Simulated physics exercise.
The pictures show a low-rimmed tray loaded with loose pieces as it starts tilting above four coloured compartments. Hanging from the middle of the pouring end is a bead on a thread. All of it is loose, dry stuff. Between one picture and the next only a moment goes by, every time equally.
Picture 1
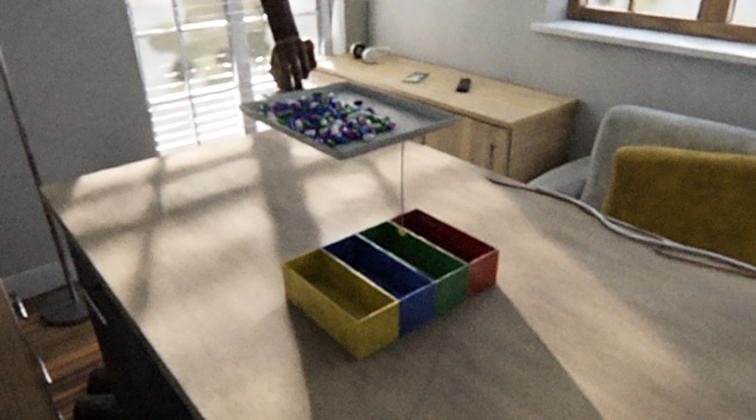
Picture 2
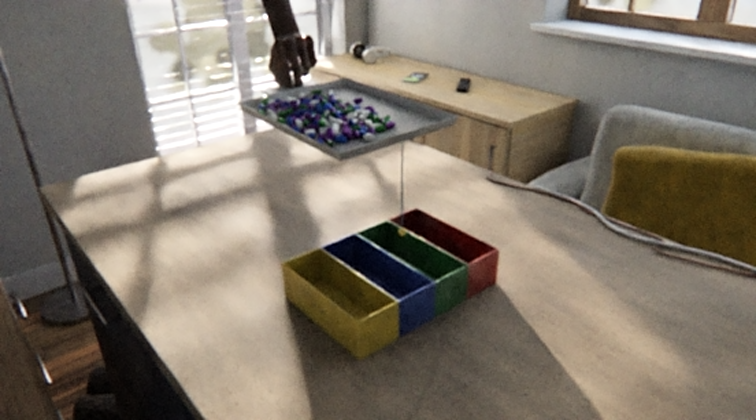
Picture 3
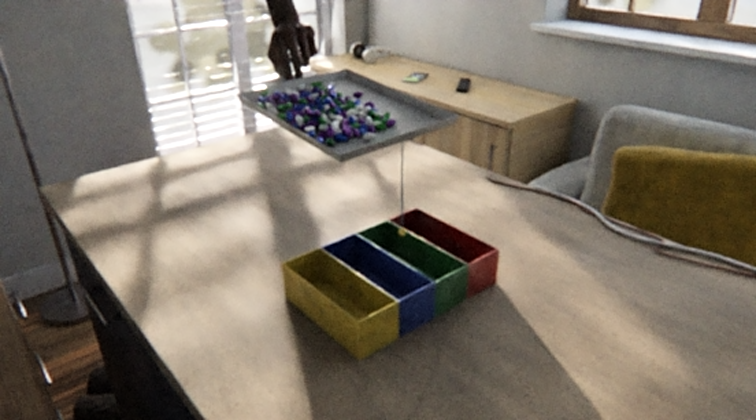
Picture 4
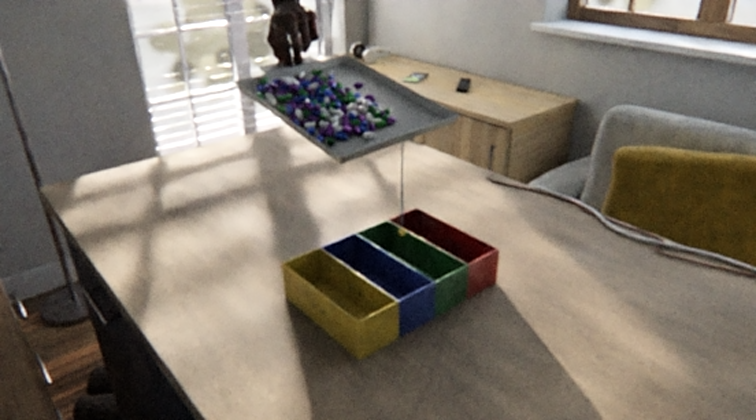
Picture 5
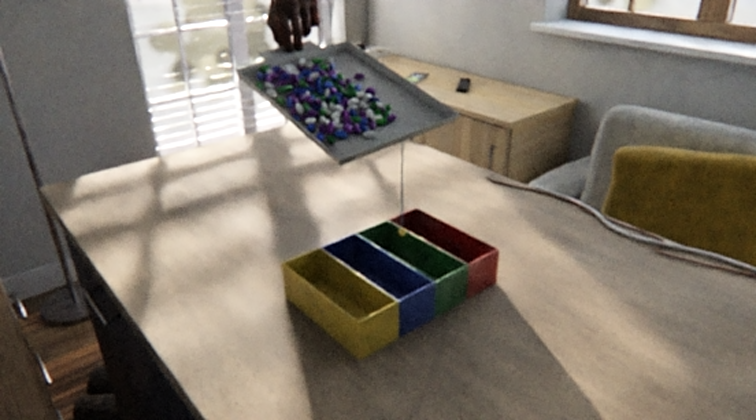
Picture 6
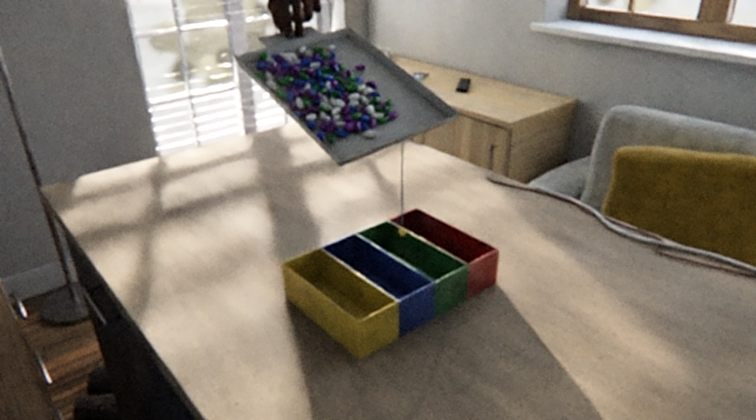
In a sunlit room, a dark hand raised the far end of a gray tray of small colorful pieces, steadily tilting it above a table holding yellow, blue, green and red compartments.
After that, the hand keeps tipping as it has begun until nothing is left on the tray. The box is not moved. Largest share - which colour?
Blue cell.
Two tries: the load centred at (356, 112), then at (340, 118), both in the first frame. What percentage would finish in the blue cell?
Near 30 and 40 percent respectively.
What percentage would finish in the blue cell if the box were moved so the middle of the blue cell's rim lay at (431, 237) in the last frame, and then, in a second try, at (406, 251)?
10 %, 30 %.
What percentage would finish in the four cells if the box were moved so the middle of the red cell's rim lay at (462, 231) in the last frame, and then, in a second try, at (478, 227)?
First about 90, then 80 per cent.
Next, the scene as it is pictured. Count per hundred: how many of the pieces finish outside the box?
0 %.
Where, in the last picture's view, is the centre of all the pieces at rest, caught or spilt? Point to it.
I'd put the middle somewhere around (391, 304).
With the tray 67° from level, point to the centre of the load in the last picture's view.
The load is centred around (370, 135).
Soon after the last picture, tray tipped steeply; most on the tray; a stray few in the yellow cell; a stray few in the blue cell; about a quarter falling or outside the box.
A little later, tray tipped past a quarter turn; a stray few on the tray; about a third in the blue cell; about a quarter in the yellow cell; about a quarter in the green cell; a small part in the red cell; about a quarter falling or outside the box.
Later still, tray tipped past a quarter turn; about a third in the blue cell; about a quarter in the yellow cell; about a quarter in the green cell; a small part in the red cell; a stray few falling or outside the box.
At rest, tray tipped past a quarter turn; about a third in the blue cell; about a quarter in the yellow cell; about a quarter in the green cell; a small part in the red cell; a stray few outside the box.
